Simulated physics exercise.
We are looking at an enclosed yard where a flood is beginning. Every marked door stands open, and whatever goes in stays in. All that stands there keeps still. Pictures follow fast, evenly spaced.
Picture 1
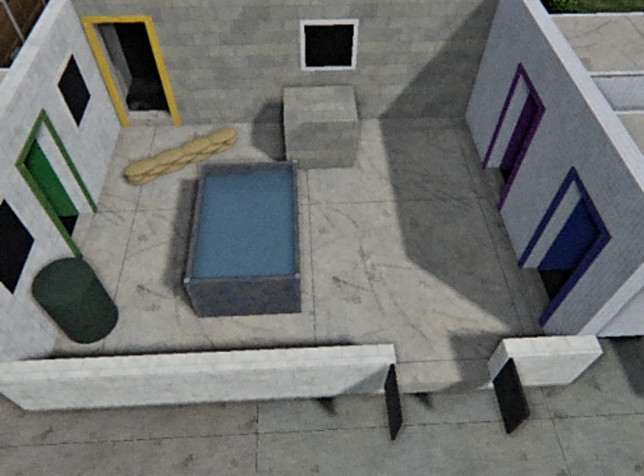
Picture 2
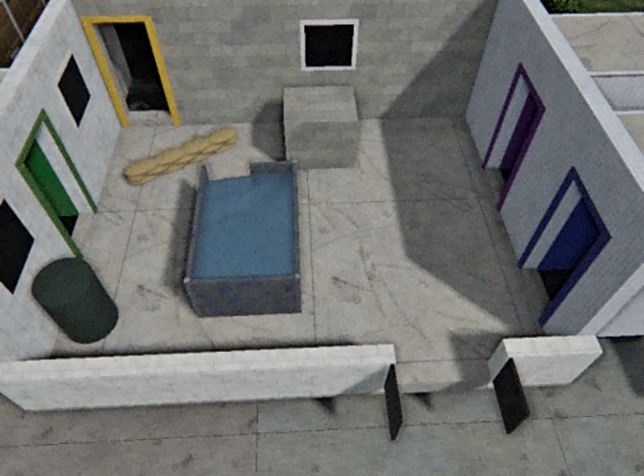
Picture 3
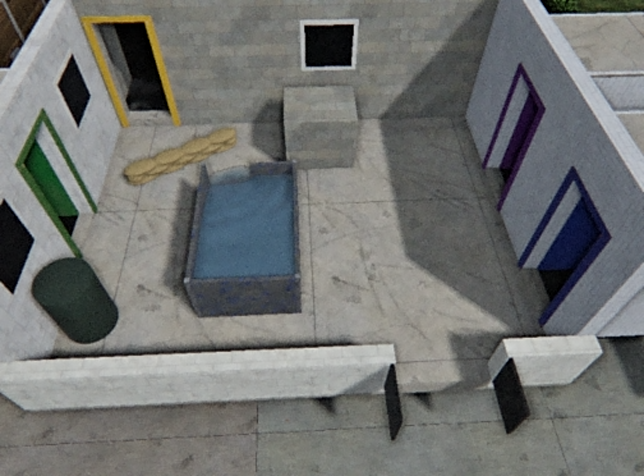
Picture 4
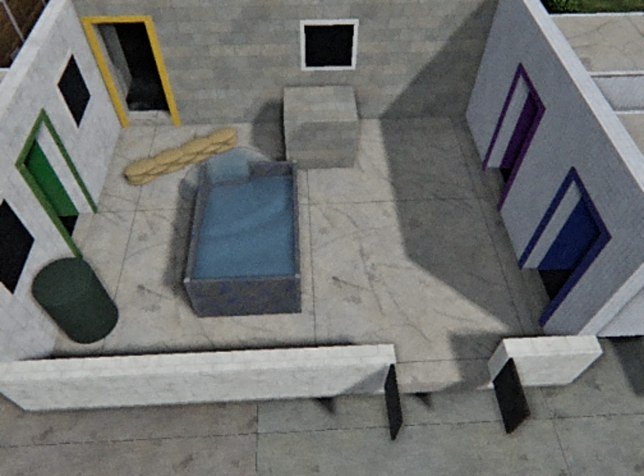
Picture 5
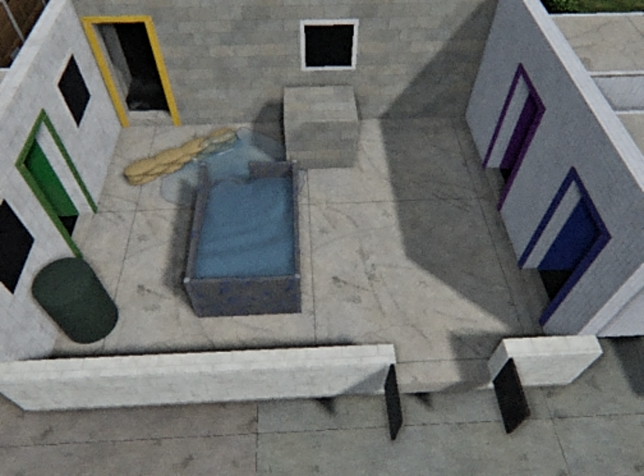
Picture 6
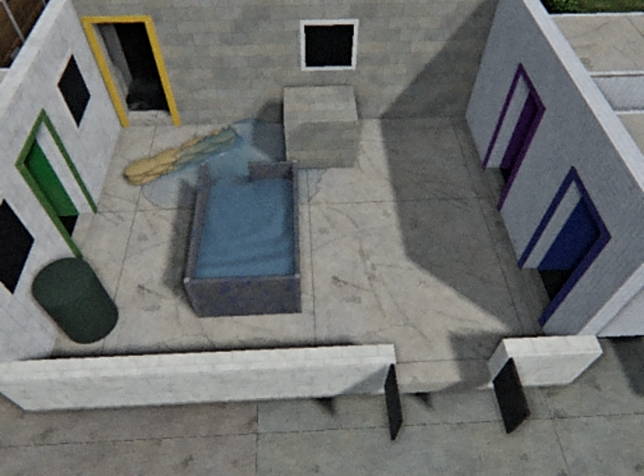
In a walled yard with coloured doorways, a full water tank stood still, then water poured out over its far side and spread across the concrete, around the tan sacks and the grey block.
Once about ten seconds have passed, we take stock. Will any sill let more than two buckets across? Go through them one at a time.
The purple door does not; the yellow door does not; the green door does; the blue door does not.
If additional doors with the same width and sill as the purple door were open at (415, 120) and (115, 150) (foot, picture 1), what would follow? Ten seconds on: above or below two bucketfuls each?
In order: Falls short, exceeds it.
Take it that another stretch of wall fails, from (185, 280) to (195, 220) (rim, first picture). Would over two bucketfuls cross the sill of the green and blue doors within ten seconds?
Outcome - green breaks the threshold, blue breaks the threshold.
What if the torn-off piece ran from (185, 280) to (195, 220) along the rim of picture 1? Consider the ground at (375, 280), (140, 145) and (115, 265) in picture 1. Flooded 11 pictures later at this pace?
Sequence: Spared / wetted / wetted.
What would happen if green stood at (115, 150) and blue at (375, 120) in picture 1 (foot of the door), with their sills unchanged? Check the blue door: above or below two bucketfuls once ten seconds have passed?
Note - blue: Comes out above.
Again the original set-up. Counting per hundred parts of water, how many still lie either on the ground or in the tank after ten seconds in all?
Roughly 88 parts in a hundred.
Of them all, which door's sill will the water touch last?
Answer - the blue one.
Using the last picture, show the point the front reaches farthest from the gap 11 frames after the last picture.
Estimated pixel: (459, 120).
A moment on, water covers 20 % of the floor; the purple door not reached, the yellow door not reached, the green door not reached, the blue door not reached.
Next, water covers 35 % of the floor; the purple door not reached, the yellow door wet at the sill, nothing in, the green door under two buckets in, the blue door not reached.
Then, water covers 45 % of the floor; the purple door wet at the sill, nothing in, the yellow door wet at the sill, nothing in, the green door over two buckets in, the blue door not reached.
Later, water covers 80 % of the floor; the purple door under two buckets in, the yellow door under two buckets in, the green door far over two buckets in, the blue door wet at the sill, nothing in.
In the end, water covers 95 % of the floor; the purple door under two buckets in, the yellow door under two buckets in, the green door far over two buckets in, the blue door wet at the sill, nothing in.
